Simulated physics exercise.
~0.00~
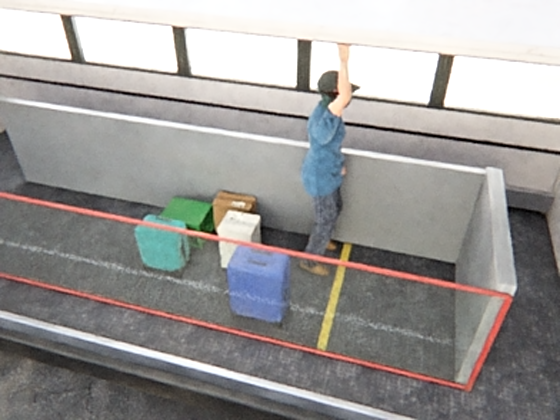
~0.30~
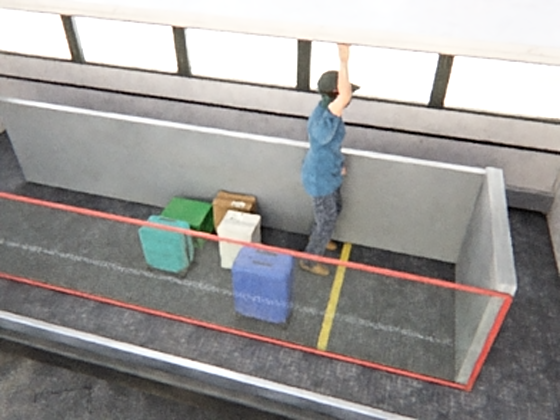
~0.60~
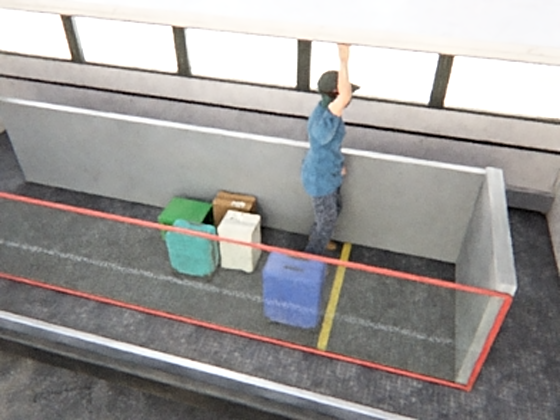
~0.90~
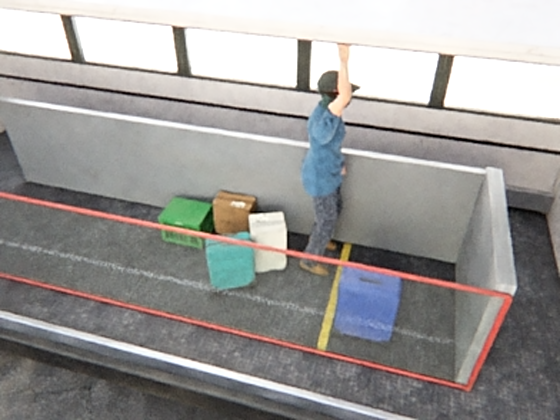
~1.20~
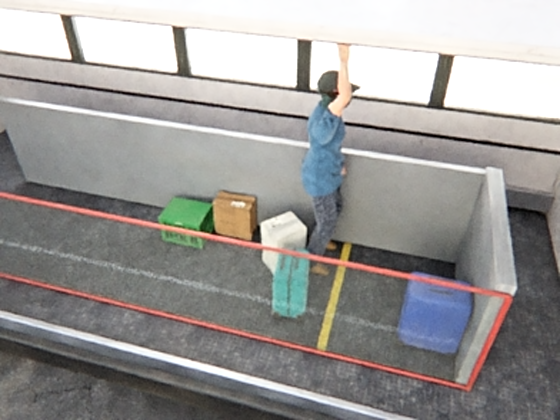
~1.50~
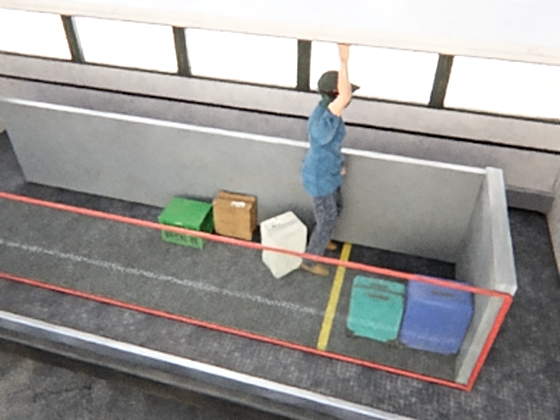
Standing tram passenger holding overhead as blue and teal cases roll right past the yellow line, white pack sliding but stopping short.
